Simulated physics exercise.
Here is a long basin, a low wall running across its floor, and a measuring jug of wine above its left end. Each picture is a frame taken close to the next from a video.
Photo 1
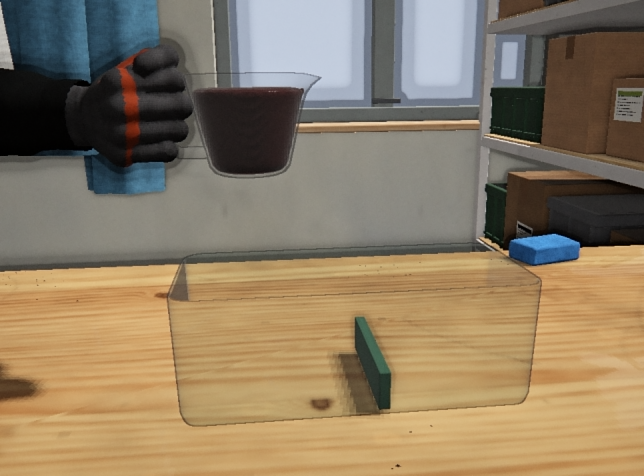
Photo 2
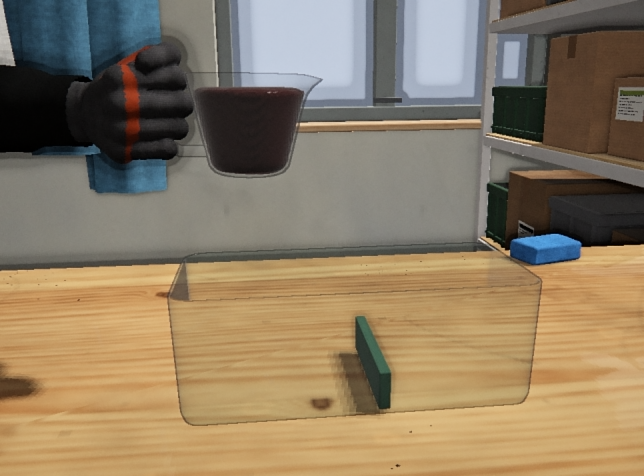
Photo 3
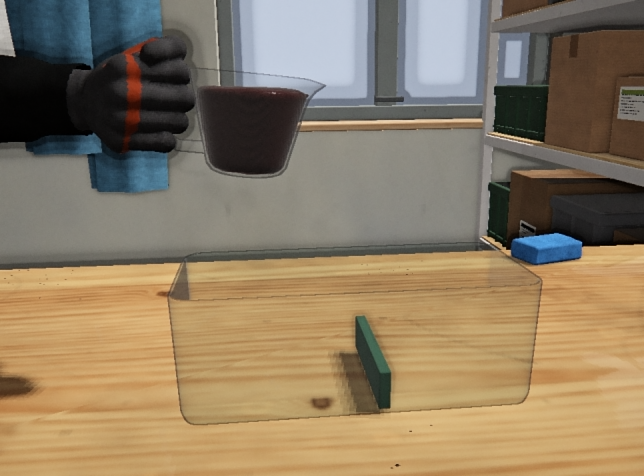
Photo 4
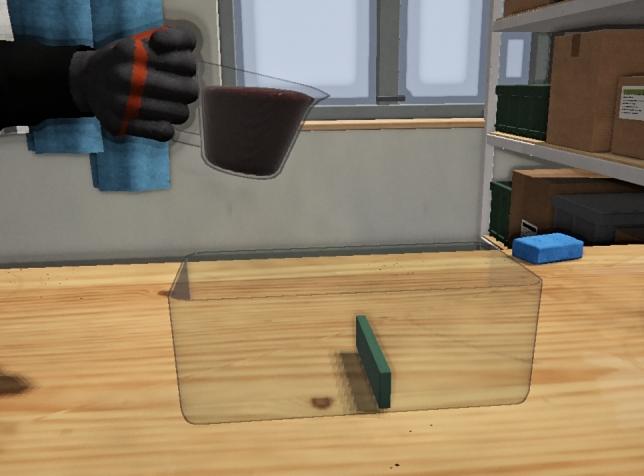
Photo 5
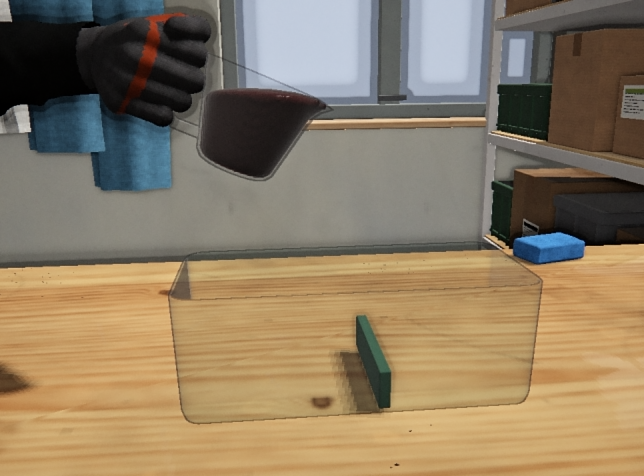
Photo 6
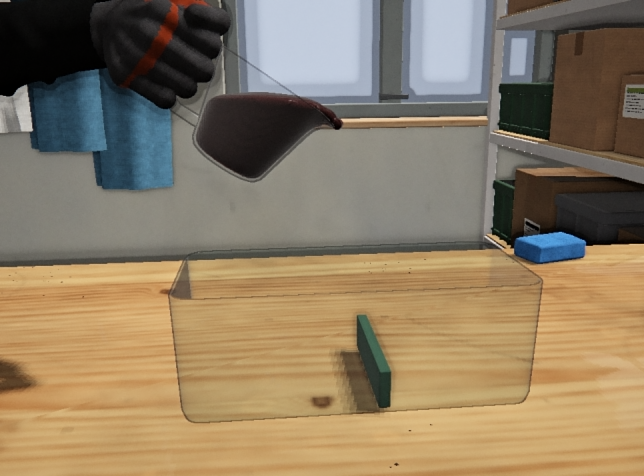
To begin with, a dark-gloved hand holds a clear measuring jug of dark red wine nearly upright above the left end of a long transparent basin with a low green wall inside. The hand gradually tilts the jug rightward, and the wine shifts toward the spout until a little reaches over its edge.
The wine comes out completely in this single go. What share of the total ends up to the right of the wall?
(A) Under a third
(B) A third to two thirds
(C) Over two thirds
B, A third to two thirds.
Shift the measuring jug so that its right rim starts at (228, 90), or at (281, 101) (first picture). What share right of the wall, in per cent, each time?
Near 10 % and 5 %.
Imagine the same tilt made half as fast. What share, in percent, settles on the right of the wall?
Roughly 70 %.
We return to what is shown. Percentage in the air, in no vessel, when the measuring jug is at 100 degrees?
Around 30 %.
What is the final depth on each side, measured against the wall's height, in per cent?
Left part: 20 per cent, right part: 30 per cent.
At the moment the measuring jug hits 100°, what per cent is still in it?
Roughly 25 in a hundred.
A moment on, the tilt is 100° and 26 per cent is still to pour, 8 is left of the wall and 33 right of it.
Next, the tilt is 116° and 0 per cent is still to pour, 48 is left of the wall and 48 right of it.
Then the tilt is 116° and 0 per cent is still to pour, 50 is left of the wall and 48 right of it.
Later the tilt is 116° and 0 per cent is still to pour, 50 is left of the wall and 48 right of it.
At rest 50 per cent lies left of the wall, 48 right of it and 2 outside.
